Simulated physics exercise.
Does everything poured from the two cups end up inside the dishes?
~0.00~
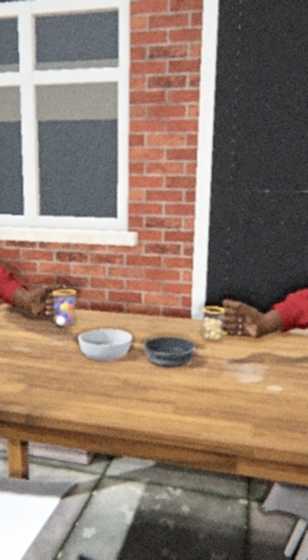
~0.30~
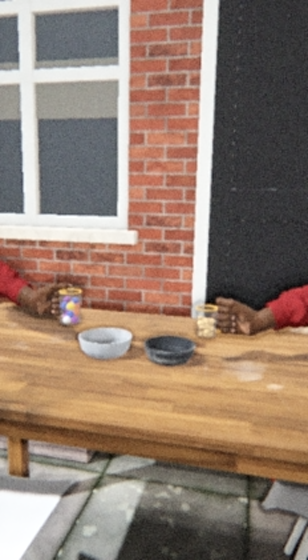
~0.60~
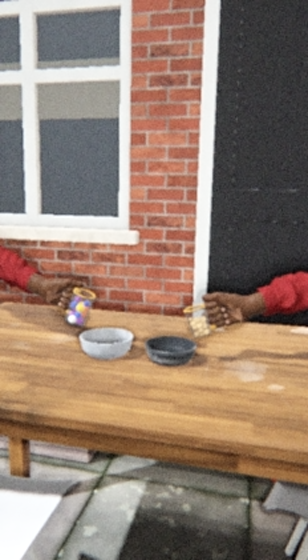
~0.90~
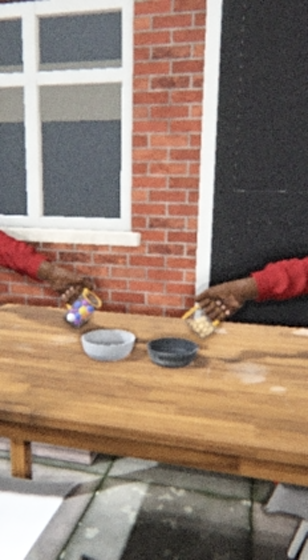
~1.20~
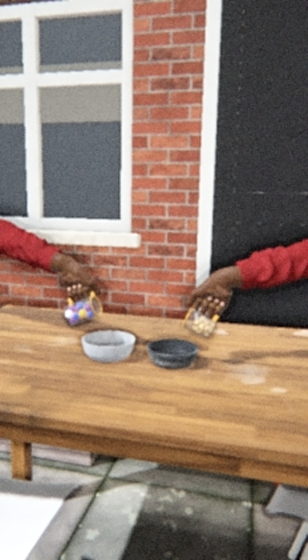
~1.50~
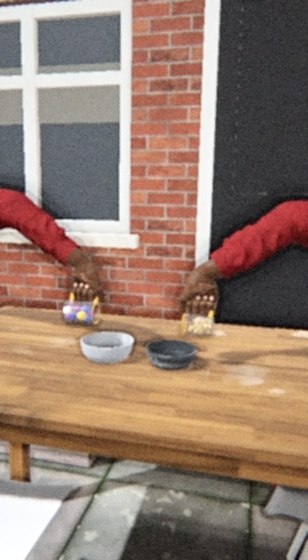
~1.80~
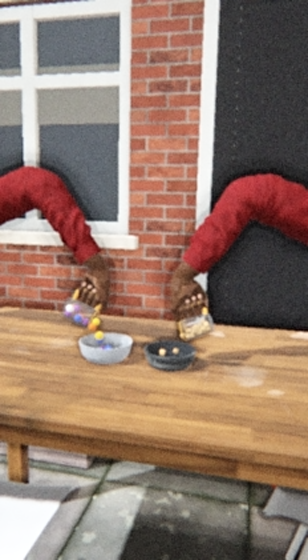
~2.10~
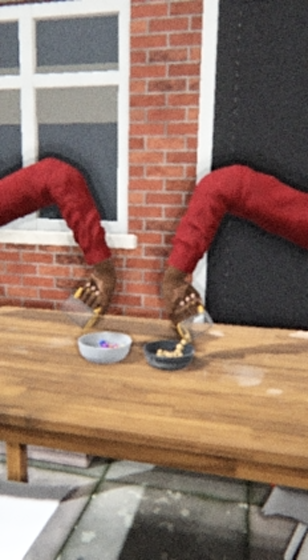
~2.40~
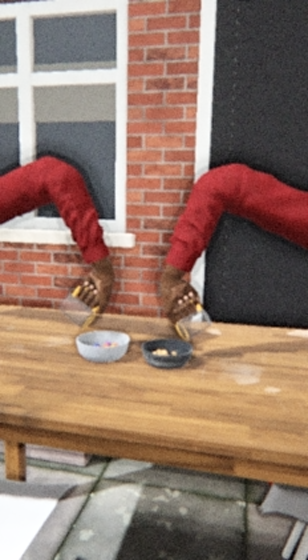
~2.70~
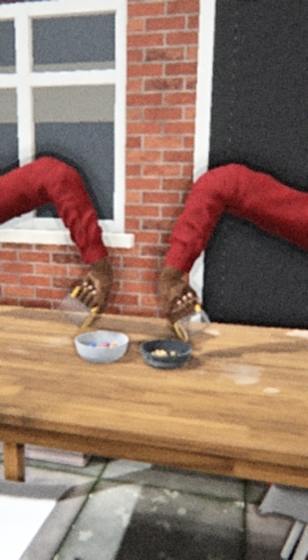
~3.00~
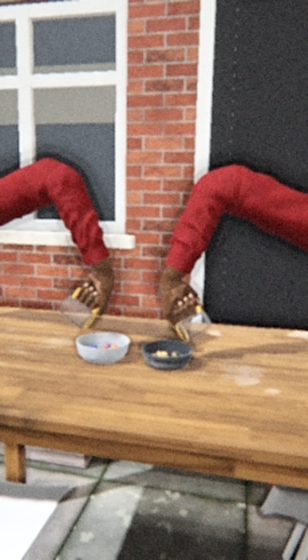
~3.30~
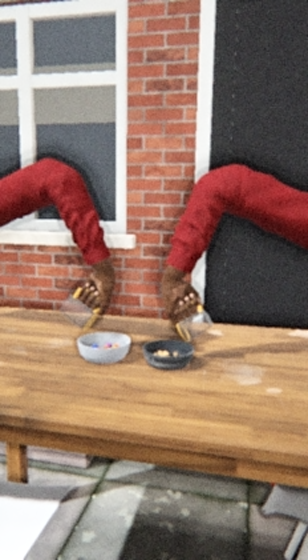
Yes, the colourful pieces all land in the pale dish on the left and the light-coloured pieces all land in the dark dish on the right, with none spilled on the table.
At the start, two hands in red sleeves hold small clear cups at either side of a pale grey dish and a dark dish on a wooden table, in front of a brick wall. The hands bring the cups inward and begin to tilt them. The arms rise and bend at the elbow as the cups go over onto their sides, still full. Colourful pieces then tumble from the left cup into the pale dish, and light-coloured pieces drop from the right cup into the dark one. It ends with both cups held upside down and emptied, each load resting in its dish.
